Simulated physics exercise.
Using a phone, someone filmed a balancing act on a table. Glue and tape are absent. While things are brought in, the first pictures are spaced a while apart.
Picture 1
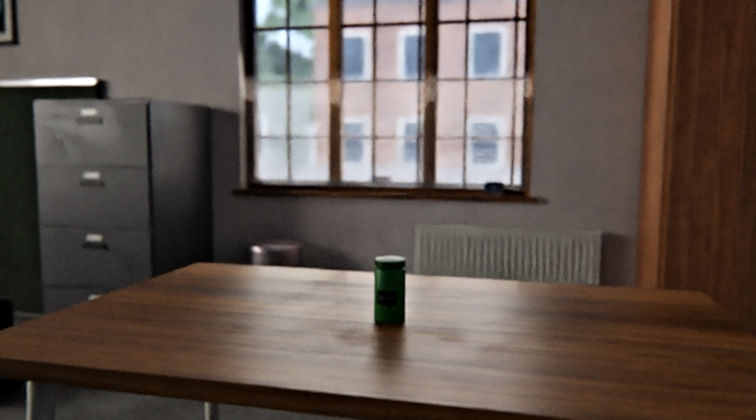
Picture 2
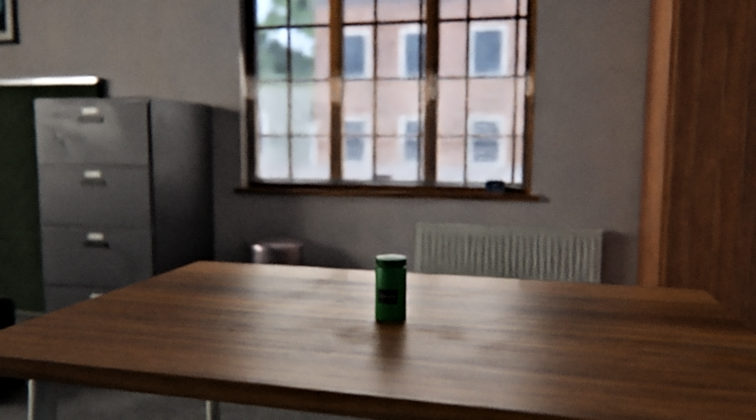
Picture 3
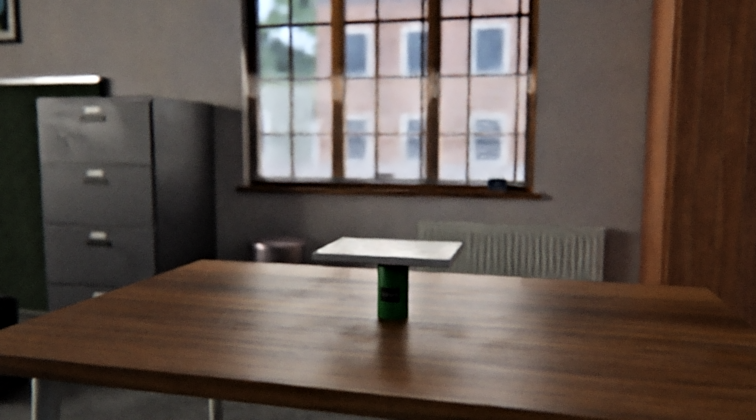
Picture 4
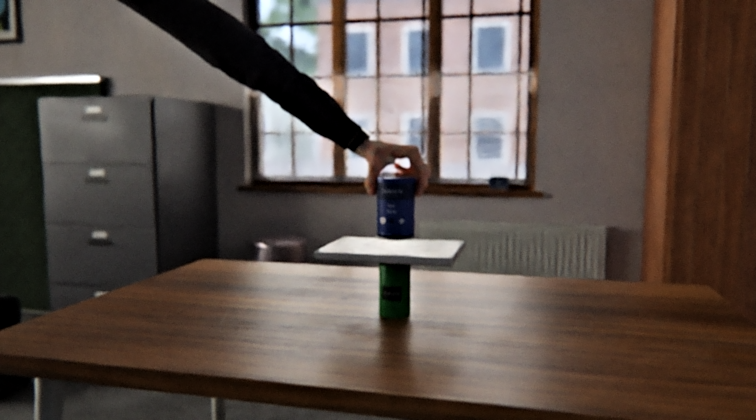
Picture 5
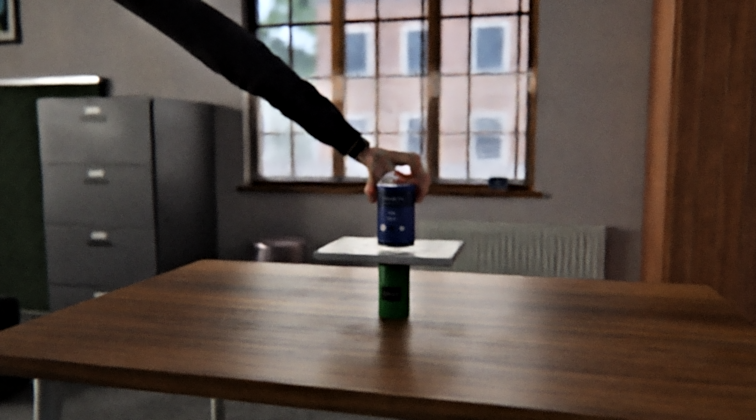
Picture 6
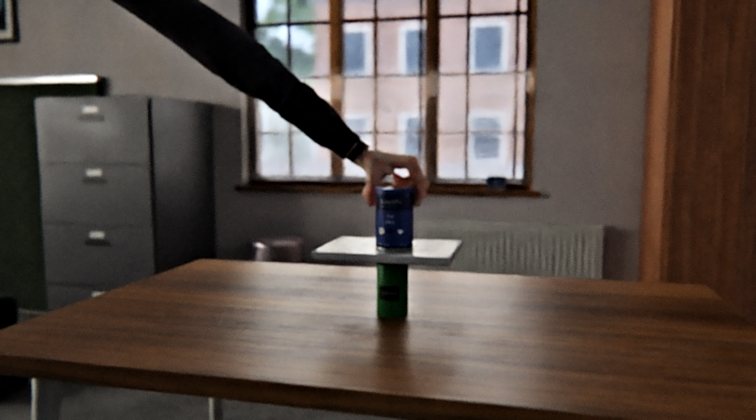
The footage shows a green cylindrical container standing on a wooden table, then a flat white lid resting across its top, and then a hand reaching in from the left and lowering a blue tin onto the lid.
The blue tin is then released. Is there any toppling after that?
It stands.
Then, 0.20 s later than the last frame, all is still.
Then, 0.40 s later than the last frame, blue tin resting near (395, 219).
When it is over, all 3 as before. End places, in pixels of the last picture, blue tin near (395, 219). The stack keeps its balance.
